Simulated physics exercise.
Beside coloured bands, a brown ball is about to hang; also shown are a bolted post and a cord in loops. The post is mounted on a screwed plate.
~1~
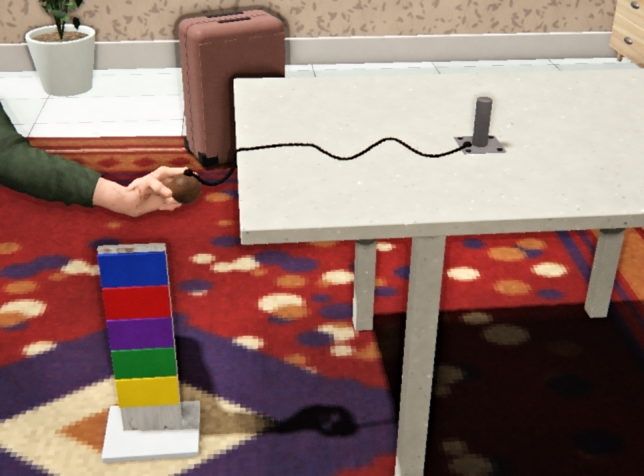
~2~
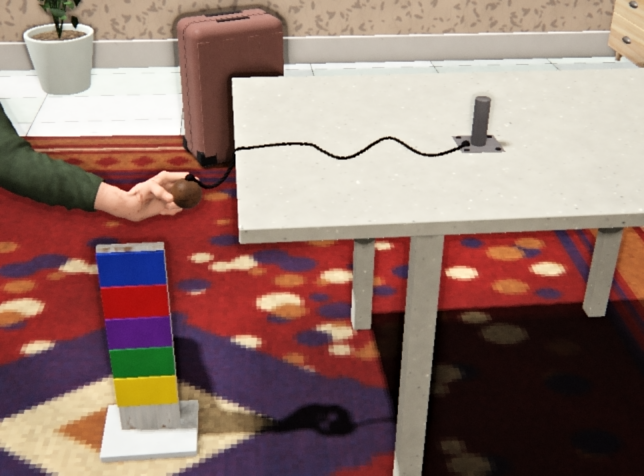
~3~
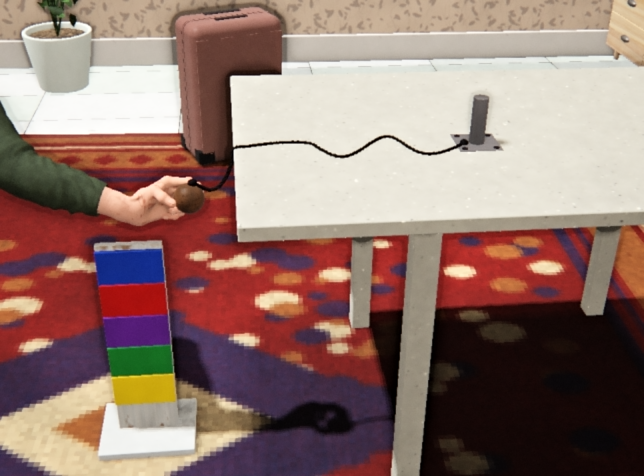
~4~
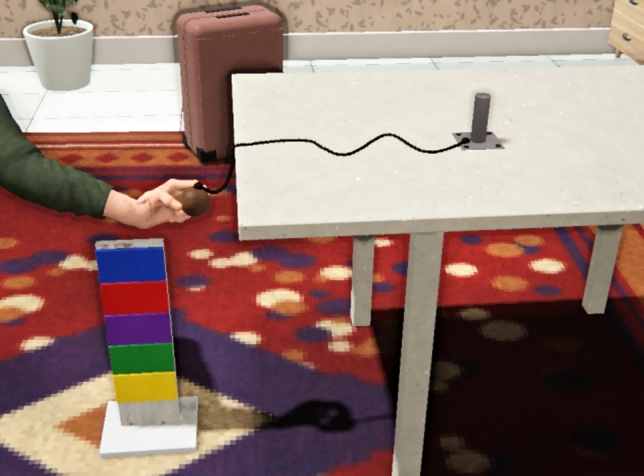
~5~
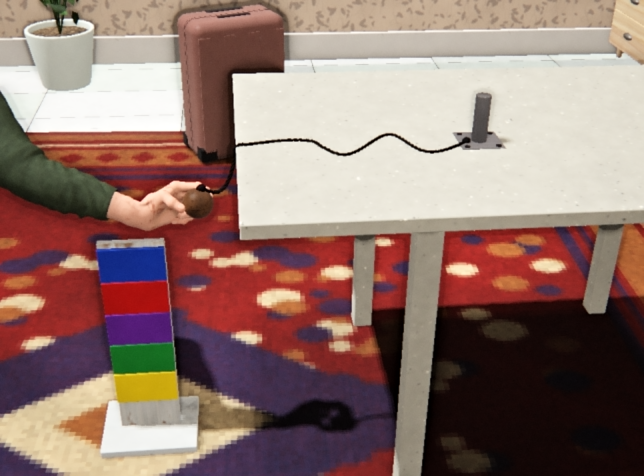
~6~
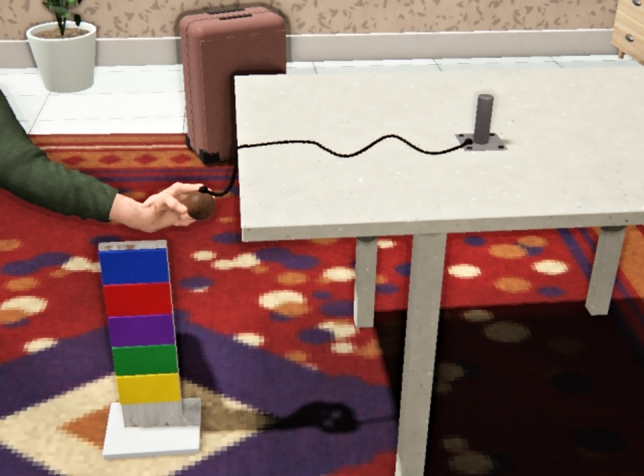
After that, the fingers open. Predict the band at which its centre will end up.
I predict the red band.
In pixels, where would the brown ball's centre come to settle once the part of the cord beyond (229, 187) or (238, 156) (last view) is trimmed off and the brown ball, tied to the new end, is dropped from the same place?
It ends up at (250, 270) the first time and at (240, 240) the second.
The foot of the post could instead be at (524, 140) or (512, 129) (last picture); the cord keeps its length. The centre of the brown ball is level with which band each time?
The first case gives blue, the second gives blue.
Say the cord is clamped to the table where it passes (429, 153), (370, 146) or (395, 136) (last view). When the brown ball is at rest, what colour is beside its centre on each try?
In order: Red; blue; blue.
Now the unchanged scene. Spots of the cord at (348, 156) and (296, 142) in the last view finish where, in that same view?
One ends up around (291, 149), the other around (238, 169).
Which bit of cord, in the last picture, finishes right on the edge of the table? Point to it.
It's the one at (308, 142).
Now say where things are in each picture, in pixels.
In the first picture, brown ball (185, 188); blue (133, 271); red (137, 304); purple (141, 335); green (144, 365); yellow (148, 393).
In the second picture, brown ball (187, 193); cord through (445, 153) (396, 140) (356, 155) (299, 144) (236, 154).
In the third picture, brown ball (189, 198).
In the fourth picture, brown ball (195, 201); cord through (445, 150) (396, 137) (355, 152) (299, 141) (235, 151).
In the fifth picture, brown ball (198, 203).
In the sixth picture, brown ball (200, 205); cord through (448, 151) (399, 138) (358, 153) (302, 142) (238, 152).
Soon after, ball near (221, 287); level with red.
Then, ball near (266, 287); level with red.
Further on, ball near (248, 296); level with red.
At rest, ball near (237, 297); level with red. Its middle rests at the red band.
